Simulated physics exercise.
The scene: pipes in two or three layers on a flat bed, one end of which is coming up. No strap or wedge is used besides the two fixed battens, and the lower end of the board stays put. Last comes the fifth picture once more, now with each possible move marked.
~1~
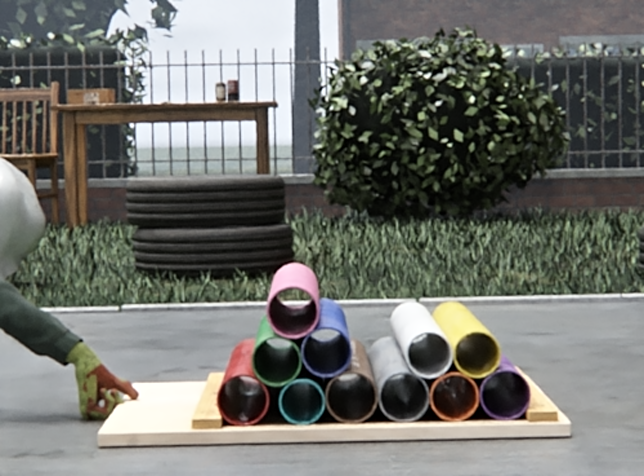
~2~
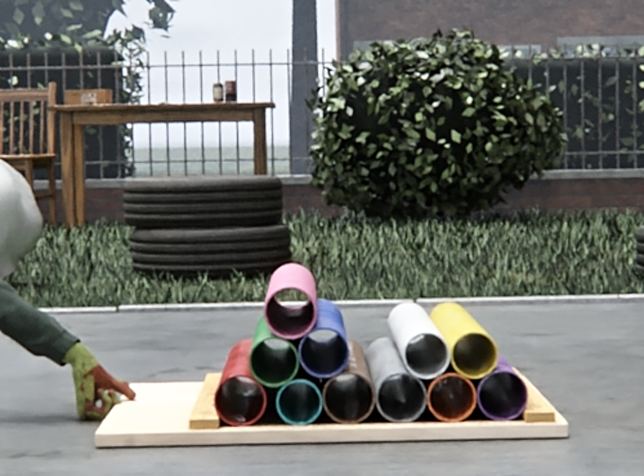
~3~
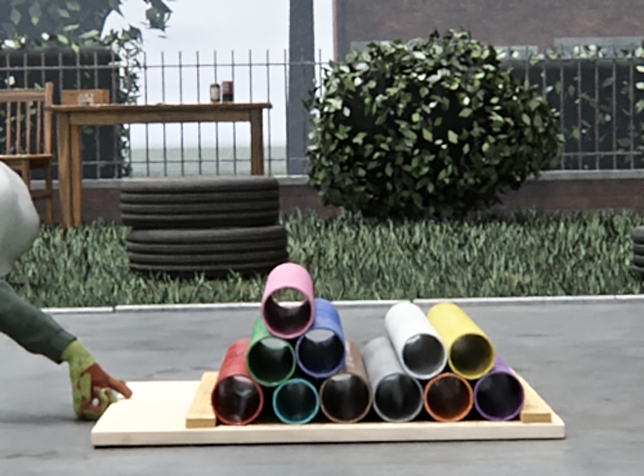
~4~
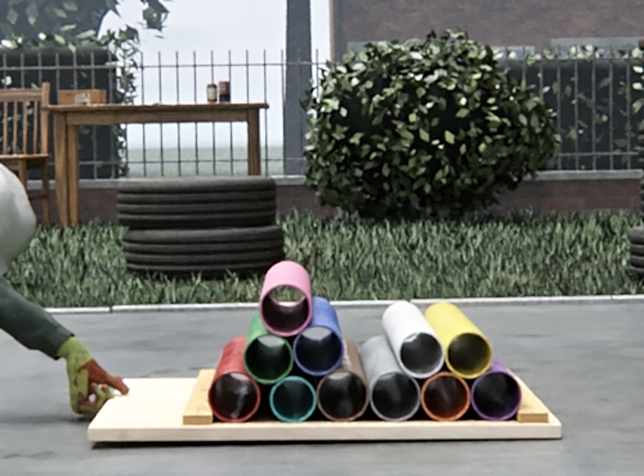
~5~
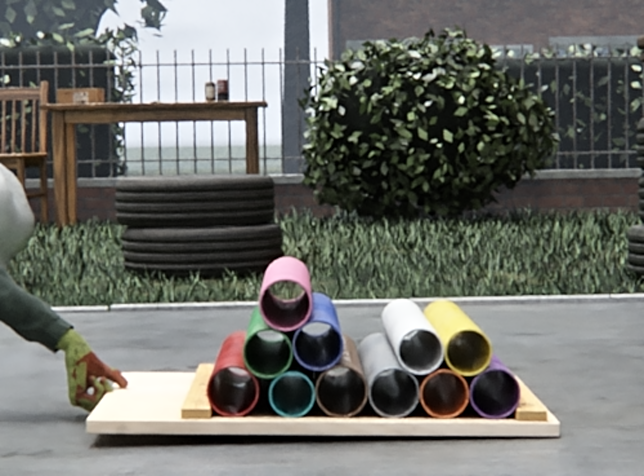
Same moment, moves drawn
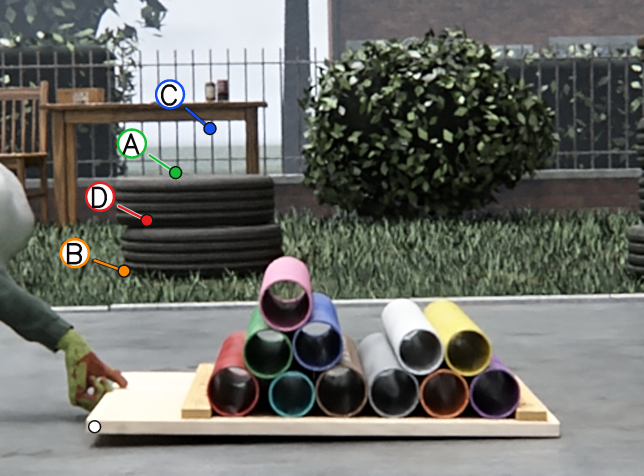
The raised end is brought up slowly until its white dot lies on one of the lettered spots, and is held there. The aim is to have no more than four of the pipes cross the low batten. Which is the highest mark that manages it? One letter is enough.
Up to B.
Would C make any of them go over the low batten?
Yes.
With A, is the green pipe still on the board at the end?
The green pipe: No.
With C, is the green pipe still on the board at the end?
The green pipe: No.
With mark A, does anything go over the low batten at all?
Yes, at A.
On the marked copy, A at (176, 172); B at (124, 271); C at (210, 128); D at (147, 221); the white dot at (95, 427).
With B. Early on, board at 15°.
Further on, board at 21°.
At the end, board at 21°, none over the low batten.
As for the rest, A eleven over the low batten; C eleven over the low batten; D eleven over the low batten.
